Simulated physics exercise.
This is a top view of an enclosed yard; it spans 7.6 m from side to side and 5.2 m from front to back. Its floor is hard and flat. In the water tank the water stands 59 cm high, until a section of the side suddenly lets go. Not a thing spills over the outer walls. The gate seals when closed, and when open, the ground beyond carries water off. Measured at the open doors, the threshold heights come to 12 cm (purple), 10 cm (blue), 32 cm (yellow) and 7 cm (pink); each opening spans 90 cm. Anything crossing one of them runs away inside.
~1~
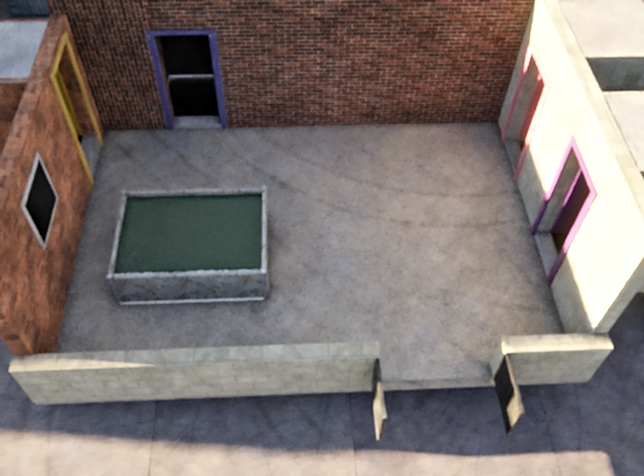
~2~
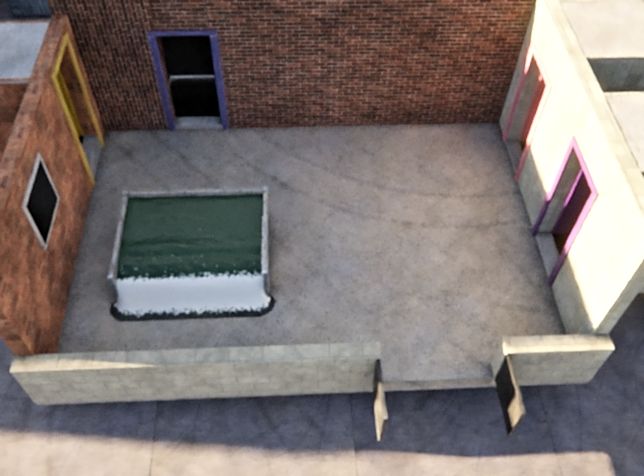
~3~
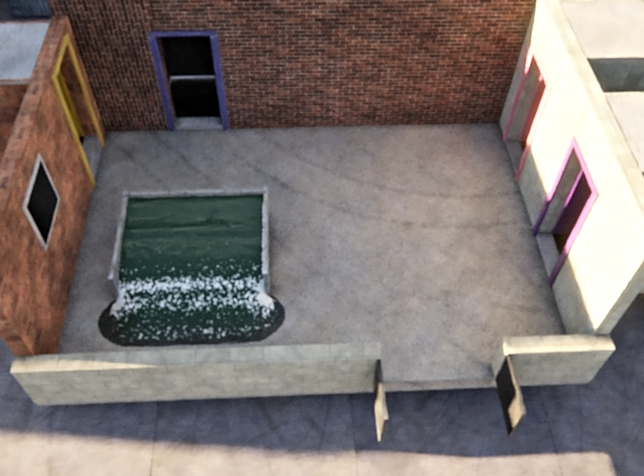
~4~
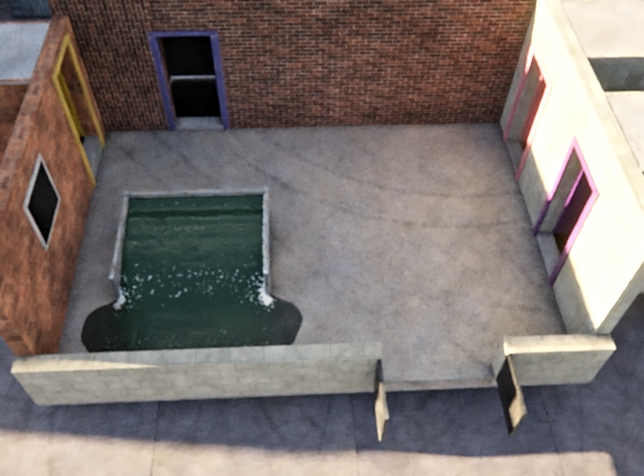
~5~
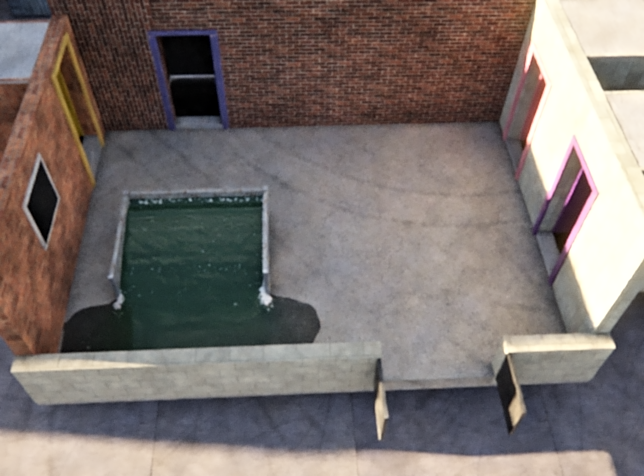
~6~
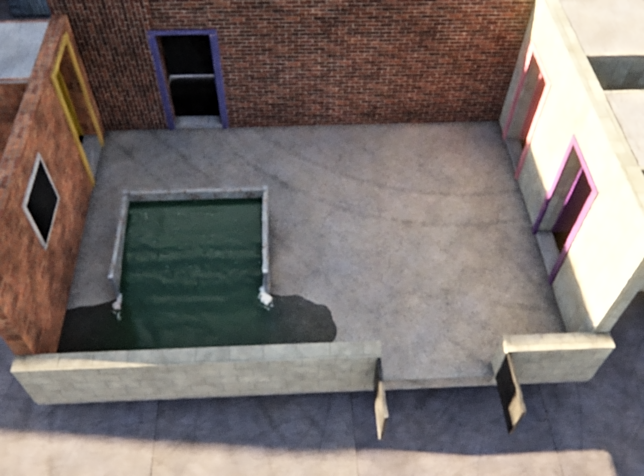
Dark green water sits still in a rectangular tank on the left side of a walled yard, then pours out across the tank's front side in a white, foamy band. It reaches the low front wall and spreads sideways along it, left toward the brick wall and right across the grey floor, as the foam thins.
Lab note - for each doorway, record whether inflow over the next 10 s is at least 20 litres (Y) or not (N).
In order: Purple door: Limit not crossed; blue door: Limit not crossed; yellow door: Limit not crossed; pink door: Limit not crossed.
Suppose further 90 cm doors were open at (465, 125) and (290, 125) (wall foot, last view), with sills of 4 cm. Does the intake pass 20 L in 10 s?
Exceeded, within it.
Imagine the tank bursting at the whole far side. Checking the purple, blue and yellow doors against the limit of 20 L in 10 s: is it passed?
For purple, too little; for blue, too much; for yellow, too little.
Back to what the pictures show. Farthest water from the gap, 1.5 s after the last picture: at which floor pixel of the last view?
Somewhere about (513, 359).
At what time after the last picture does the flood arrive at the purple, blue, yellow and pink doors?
Purple: 2.2 s; blue: 2.8 s; yellow: 2.0 s; pink: 3.2 s.
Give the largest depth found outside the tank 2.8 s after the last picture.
Max around 34 cm.
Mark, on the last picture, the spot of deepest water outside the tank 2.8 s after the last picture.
Spot: Approx. (105, 134).
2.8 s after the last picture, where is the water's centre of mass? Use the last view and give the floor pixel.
Centre: Roughly (236, 283) px.
Then, 0.7 s after the last picture water covers 15 % of the floor and is deepest (50 cm) near (65, 378); purple door not reached, blue door not reached, yellow door not reached, pink door not reached.
Then, 1.5 s after the last picture water covers 30 % of the floor and is deepest (40 cm) near (52, 378); purple door not reached, blue door not reached, yellow door not reached, pink door not reached.
Then, 2.8 s after the last picture water covers 60 % of the floor and is deepest (34 cm) near (105, 134); purple door 15 cm at the sill, 1 L in, blue door 5 cm at the sill, 0 L in, yellow door 8 cm at the sill, 0 L in, pink door not reached.
Then, 5.3 s after the last picture water covers 85 % of the floor and is deepest (13 cm) near (501, 130); purple door 7 cm at the sill, 4 L in, blue door 6 cm at the sill, 0 L in, yellow door 7 cm at the sill, 0 L in, pink door 5 cm at the sill, 0 L in.
Then, 9.3 s after the last picture water covers 95 % of the floor and is deepest (10 cm) near (518, 217); purple door 6 cm at the sill, 4 L in, blue door 3 cm at the sill, 0 L in, yellow door 5 cm at the sill, 0 L in, pink door 9 cm at the sill, 7 L in.
